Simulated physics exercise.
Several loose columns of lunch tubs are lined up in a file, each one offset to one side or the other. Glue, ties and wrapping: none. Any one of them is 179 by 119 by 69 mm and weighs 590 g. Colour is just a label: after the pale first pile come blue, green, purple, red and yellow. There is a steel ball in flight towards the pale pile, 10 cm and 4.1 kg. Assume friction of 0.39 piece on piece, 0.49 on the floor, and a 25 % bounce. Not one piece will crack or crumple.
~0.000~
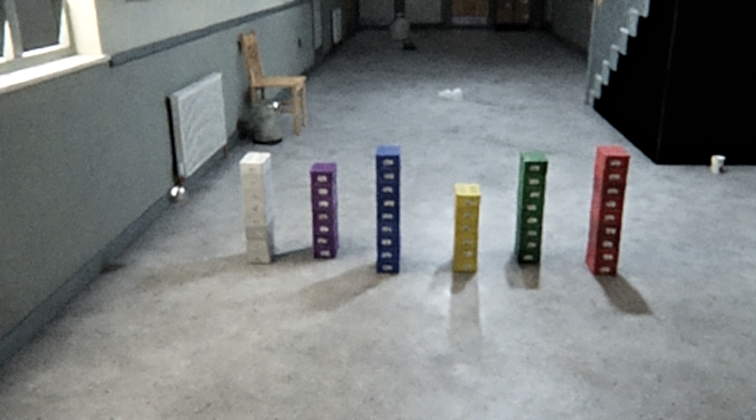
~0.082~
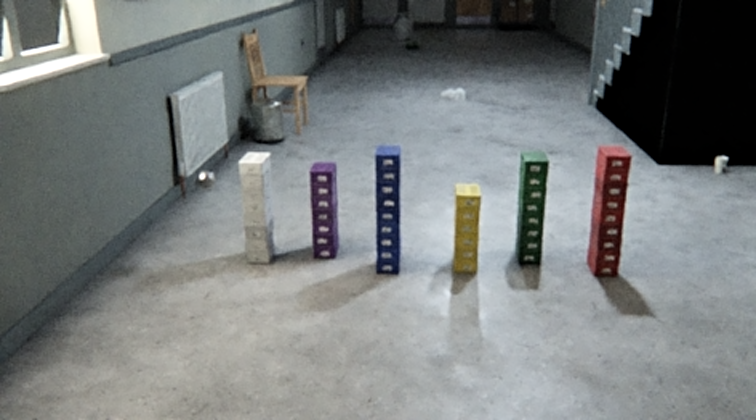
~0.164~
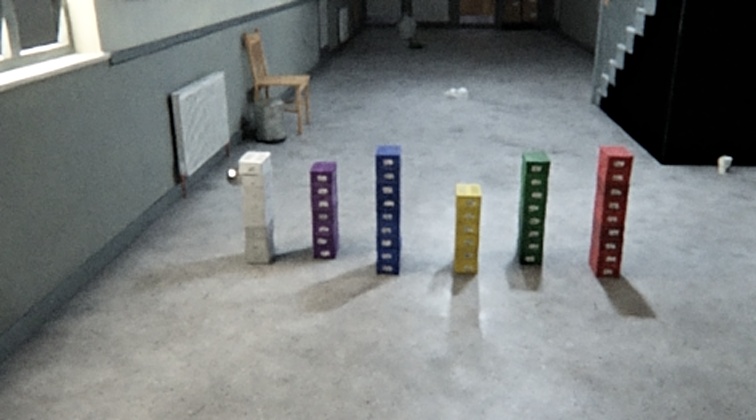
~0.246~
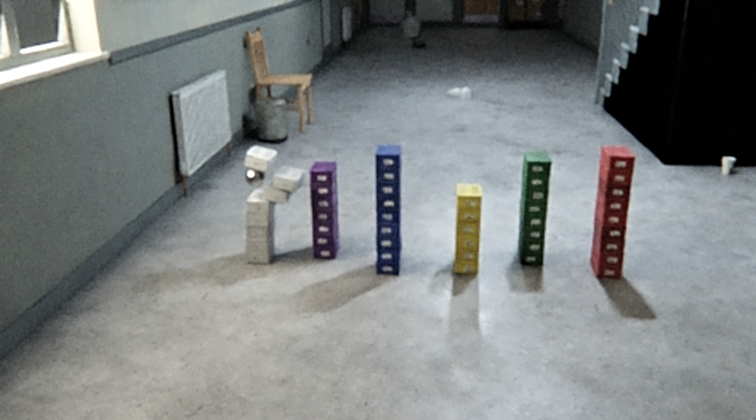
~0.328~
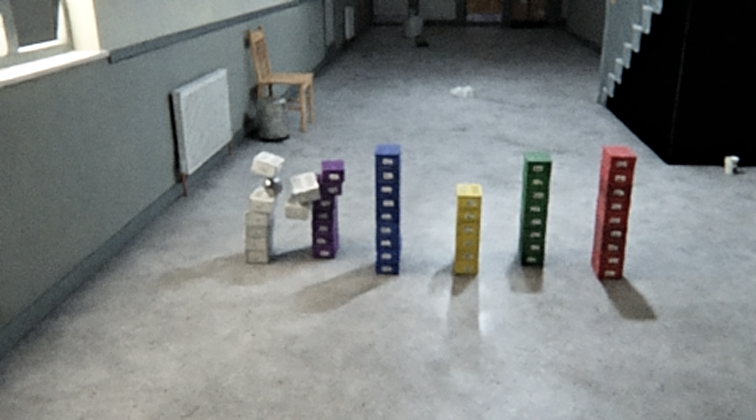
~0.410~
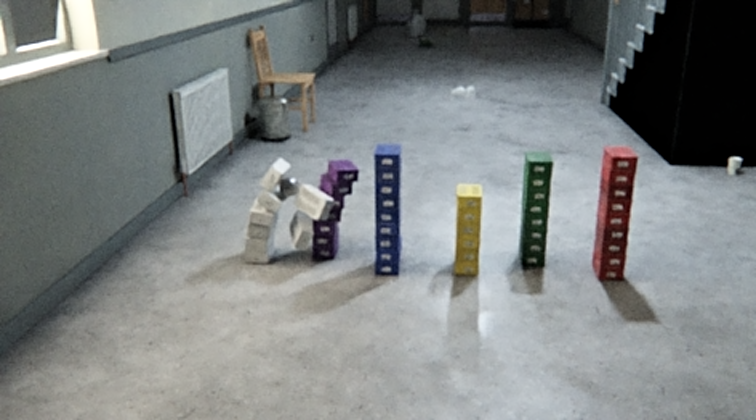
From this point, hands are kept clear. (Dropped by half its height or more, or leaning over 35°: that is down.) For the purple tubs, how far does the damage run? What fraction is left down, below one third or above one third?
Above a third.
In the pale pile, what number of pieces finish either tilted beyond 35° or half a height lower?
Exactly 6 pale pieces do.
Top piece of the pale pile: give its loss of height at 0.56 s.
14 cm.
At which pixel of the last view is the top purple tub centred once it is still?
Last frame, centre at roughly (491, 238).
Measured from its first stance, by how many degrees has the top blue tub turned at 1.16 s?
Some 0 degrees.
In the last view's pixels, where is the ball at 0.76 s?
It sits close to pixel (348, 229).
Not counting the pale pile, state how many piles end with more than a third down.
All told, the figure is 1.
By 0.56 s, 3 of the pale pile down; none of the 7 purple tubs down (0 of 39 in all colours); top purple tub tilted 23°, 27 mm lower.
By 0.76 s, 6 of the pale pile down; 4 of the 7 purple tubs down (4 of 39 in all colours); top purple tub tilted 70°, 22 cm lower.
By 1.16 s, 6 of the pale pile down; 5 of the 7 purple tubs down (5 of 39 in all colours); top purple tub upside down; top blue tub moved 22 mm.
When it is over (2.5 s), 6 of the pale pile down; 5 of the 7 purple tubs down (5 of 39 in all colours); top purple tub upside down; top blue tub moved 15 mm. That is 71 per cent. In pixels of the last frame, middles, top purple tub near (491, 238), top blue tub near (391, 156).
